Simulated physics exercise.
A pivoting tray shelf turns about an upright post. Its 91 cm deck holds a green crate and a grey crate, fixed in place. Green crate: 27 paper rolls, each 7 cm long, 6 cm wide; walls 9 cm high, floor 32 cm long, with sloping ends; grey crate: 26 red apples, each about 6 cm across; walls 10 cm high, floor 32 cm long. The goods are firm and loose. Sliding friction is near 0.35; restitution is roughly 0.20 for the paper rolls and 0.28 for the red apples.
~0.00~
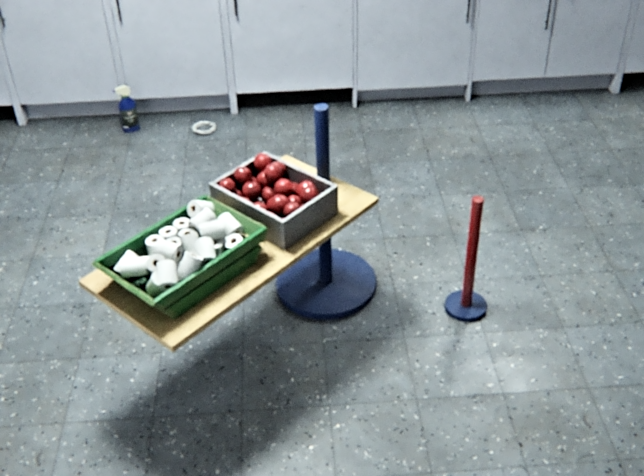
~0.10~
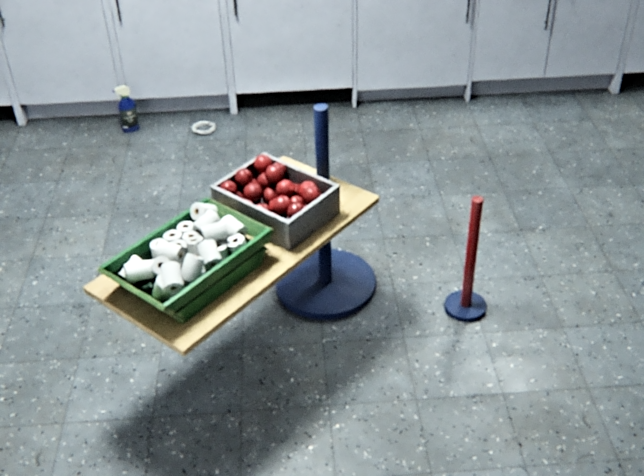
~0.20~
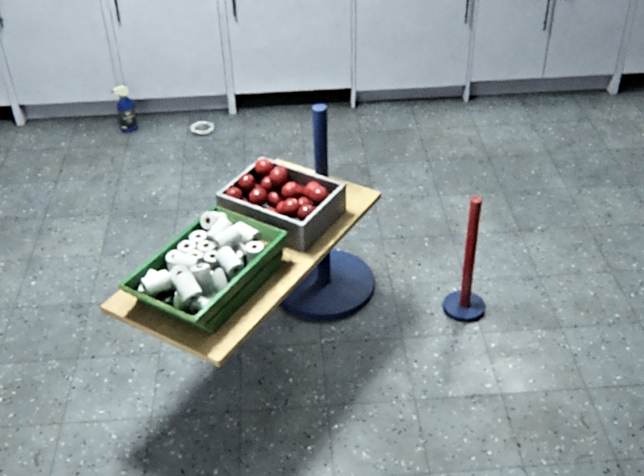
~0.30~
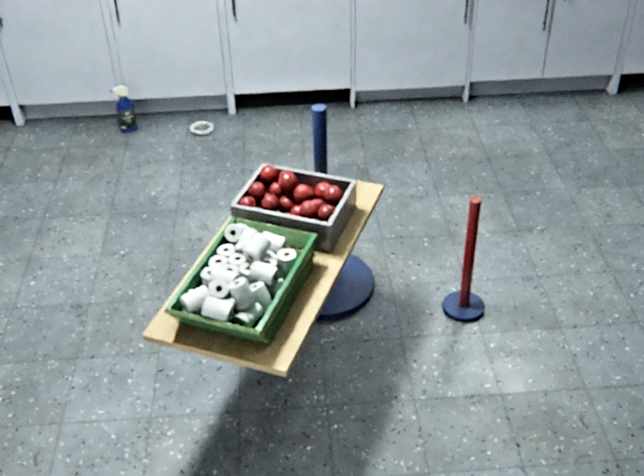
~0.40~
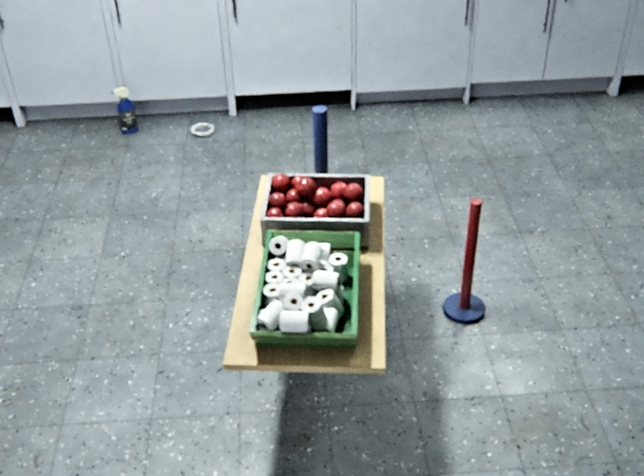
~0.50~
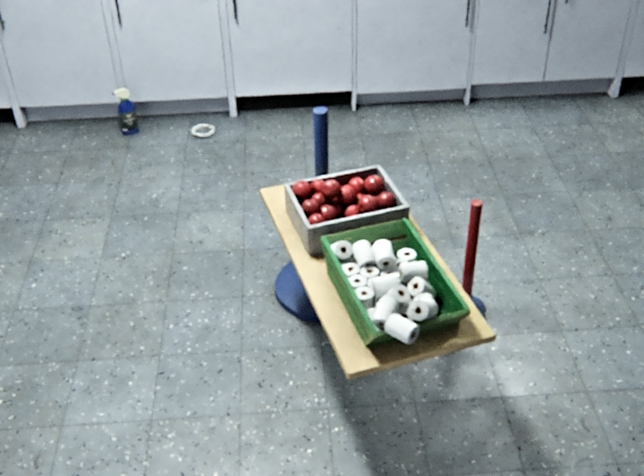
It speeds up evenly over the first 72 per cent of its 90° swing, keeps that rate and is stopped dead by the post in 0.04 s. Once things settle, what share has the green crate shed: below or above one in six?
Out of the green crate go more than one in six of the paper rolls.
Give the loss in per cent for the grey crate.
Lost: Grey crate 0 per cent.
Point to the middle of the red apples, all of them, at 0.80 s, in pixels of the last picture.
At about (379, 197).
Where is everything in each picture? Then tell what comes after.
In the first picture (each is followed by its nearest rim corner in this view, unless another is named), green crate, (154, 301); grey crate (by its farthest rim corner), (266, 153); turned through 0°; none out.
In the second picture, green crate, (164, 306); grey crate, (265, 154); turned through 2°.
In the third picture, green crate, (196, 318); grey crate, (264, 158); turned through 10°.
In the fourth picture, green crate, (258, 330); grey crate, (265, 165); turned through 21°.
In the fifth picture, green crate, (354, 333); grey crate, (273, 174); turned through 38°.
In the sixth picture, green crate, (468, 309); grey crate, (288, 184); turned through 60°; 1 out, the lowest roll at (402, 329).
After 0.60 s, end of the swing.
After 0.68 s, green crate 23 in, 4 out and grey crate 26 in, 0 out.
After 0.80 s, green crate 18 in, 9 out and grey crate 26 in, 0 out.
After 1.02 s, green crate 18 in, 9 out and grey crate 26 in, 0 out.
Outcome (at 1.46 s), green crate 18 in, 9 out and grey crate 26 in, 0 out. Asked share, 9 of 27, 33 per cent.
